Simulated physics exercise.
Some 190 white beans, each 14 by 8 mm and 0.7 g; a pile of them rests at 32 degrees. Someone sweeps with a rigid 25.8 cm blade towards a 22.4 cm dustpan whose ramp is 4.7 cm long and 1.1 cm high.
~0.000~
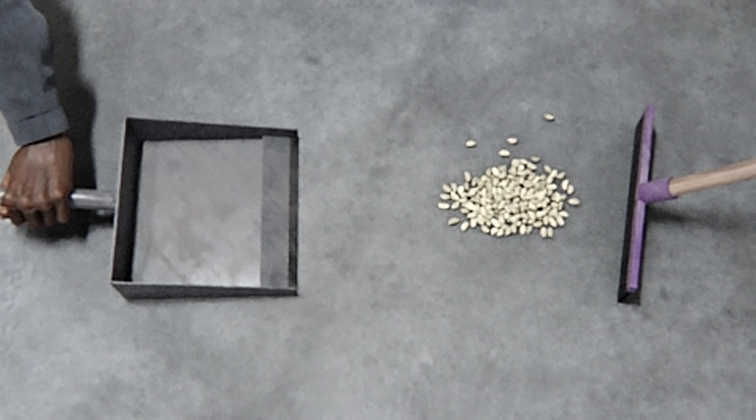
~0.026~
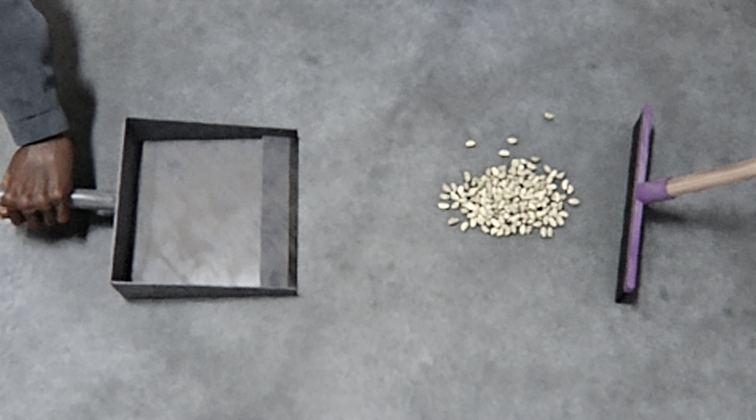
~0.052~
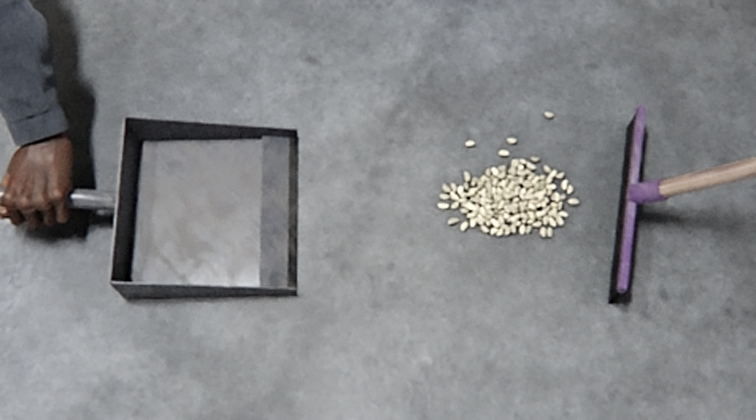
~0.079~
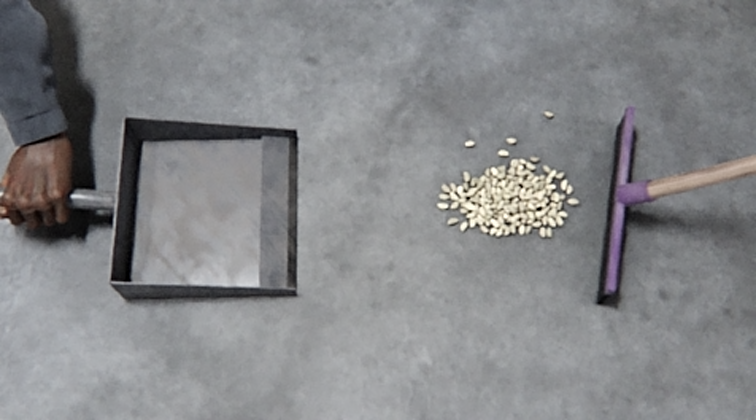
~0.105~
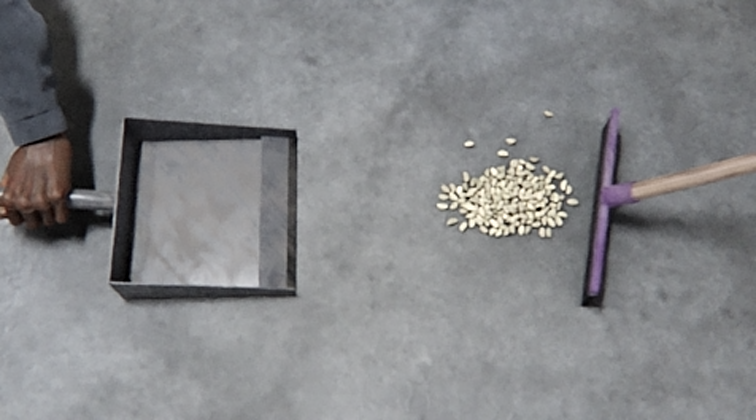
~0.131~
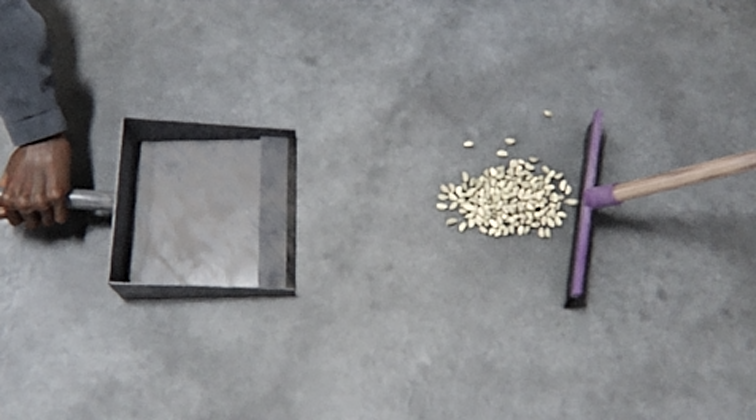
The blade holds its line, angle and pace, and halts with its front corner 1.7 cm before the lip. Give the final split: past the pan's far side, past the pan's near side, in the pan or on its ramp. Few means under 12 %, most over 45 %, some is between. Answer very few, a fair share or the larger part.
Past the pan's far side: A fair share; past the pan's near side: Very few; in the pan or on its ramp: A fair share.
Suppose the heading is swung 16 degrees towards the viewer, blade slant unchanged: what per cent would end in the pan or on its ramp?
In that case some 5 per cent.
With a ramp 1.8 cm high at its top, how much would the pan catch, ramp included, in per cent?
It would be near 25 per cent.
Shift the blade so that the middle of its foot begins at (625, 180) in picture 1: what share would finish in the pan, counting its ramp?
About 35 per cent.
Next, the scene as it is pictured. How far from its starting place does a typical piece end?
About 28 cm.
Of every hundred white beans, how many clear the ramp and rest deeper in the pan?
Some 5 per cent.
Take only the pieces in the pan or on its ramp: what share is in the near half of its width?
Roughly 50 per cent.
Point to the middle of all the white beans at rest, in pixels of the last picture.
Near (302, 186).
Then, at 0.33 s, middle of the blade 21 cm from the lip; 0 % over the lip, far side 5 %, near side 0 %.
After 0.47 s, middle of the blade 10 cm from the lip; 0 % over the lip, far side 15 %, near side 0 %.
After 0.73 s, middle of the blade 5 cm from the lip; 30 % over the lip, far side 25 %, near side 0 %.
By 2.7 s all is still; far side 25 %, near side 0 %, pan 30 %, in front of the lip or behind the blade 45 %.
